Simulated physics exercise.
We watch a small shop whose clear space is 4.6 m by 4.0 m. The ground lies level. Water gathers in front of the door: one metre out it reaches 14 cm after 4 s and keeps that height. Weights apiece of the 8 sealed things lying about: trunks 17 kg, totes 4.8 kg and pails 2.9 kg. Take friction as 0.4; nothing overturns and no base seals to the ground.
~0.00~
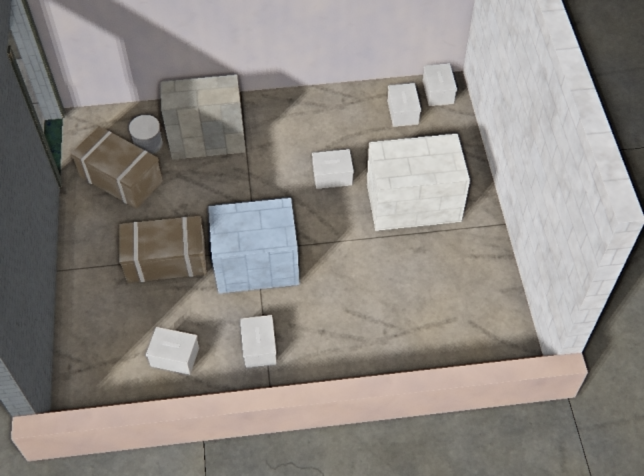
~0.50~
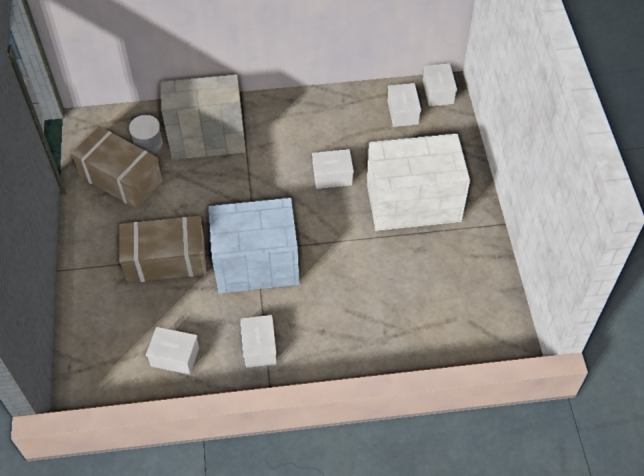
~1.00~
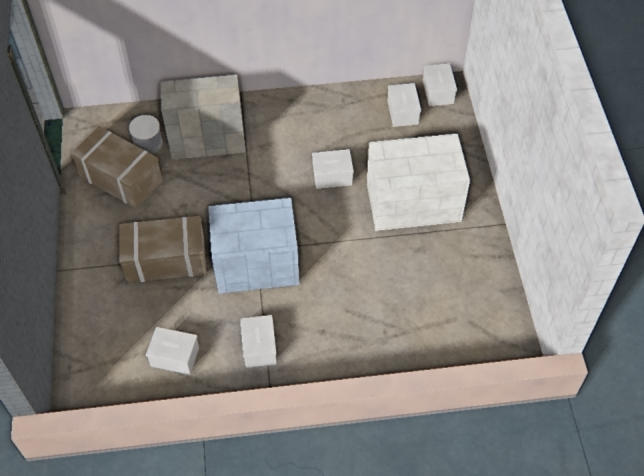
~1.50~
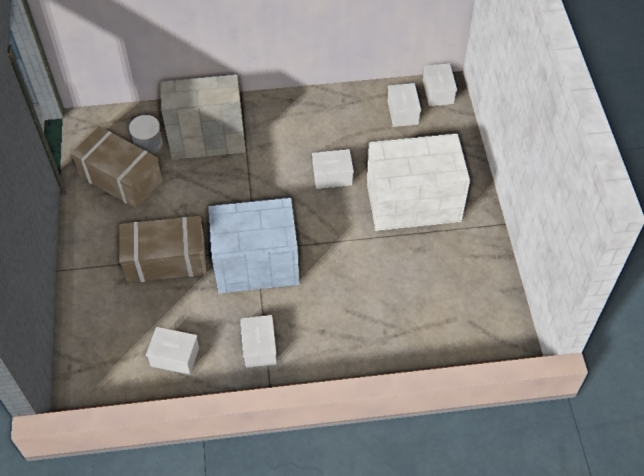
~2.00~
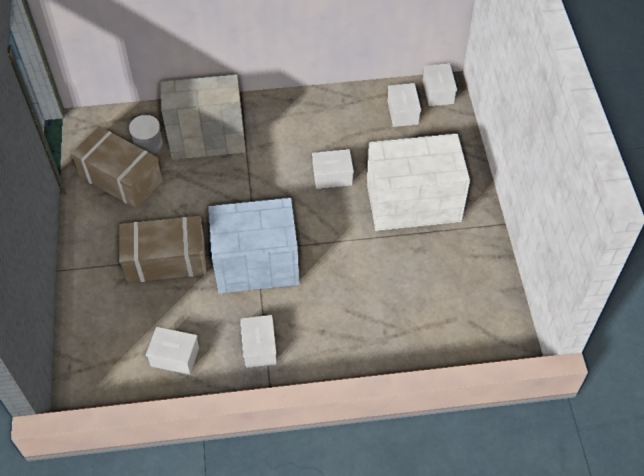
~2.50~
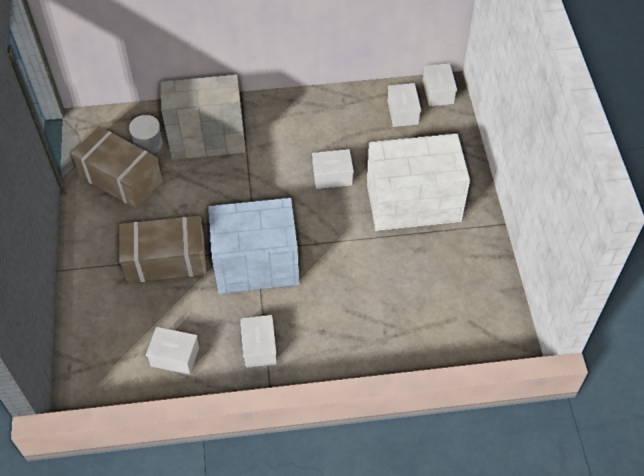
The clip shows a small walled room seen from above, with brown trunks, pale boxes and larger blocks on its floor, all staying still while the ground outside turns from grey-brown to dark blue-grey as water spreads there.
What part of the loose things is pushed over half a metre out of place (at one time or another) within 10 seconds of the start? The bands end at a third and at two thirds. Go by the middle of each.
Share: Between one and two thirds.
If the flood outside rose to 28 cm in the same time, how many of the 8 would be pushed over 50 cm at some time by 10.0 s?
In that case 7 of them.
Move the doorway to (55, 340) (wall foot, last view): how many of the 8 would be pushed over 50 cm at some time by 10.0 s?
In that case 2 of them.
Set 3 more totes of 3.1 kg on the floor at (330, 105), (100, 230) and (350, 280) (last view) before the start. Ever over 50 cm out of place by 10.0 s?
In that order: Over, more, under.
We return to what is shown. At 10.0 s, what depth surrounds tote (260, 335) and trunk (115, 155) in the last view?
About 0 and 3 cm.
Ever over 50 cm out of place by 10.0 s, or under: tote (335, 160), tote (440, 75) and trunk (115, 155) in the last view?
In turn: Less, over, over.
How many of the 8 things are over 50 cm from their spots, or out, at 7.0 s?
2 of them.
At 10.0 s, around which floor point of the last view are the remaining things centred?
Around (303, 239).
After 3.5 s 0 of 8 are over 50 cm from their spots; 0 afloat.
After 4.5 s 0 of 8 are over 50 cm from their spots; 0 afloat.
After 7.0 s 2 of 8 are over 50 cm from their spots; 0 afloat.
After 10.0 s 4 of 8 are over 50 cm from their spots, and 4 have been at some point; 3 afloat.
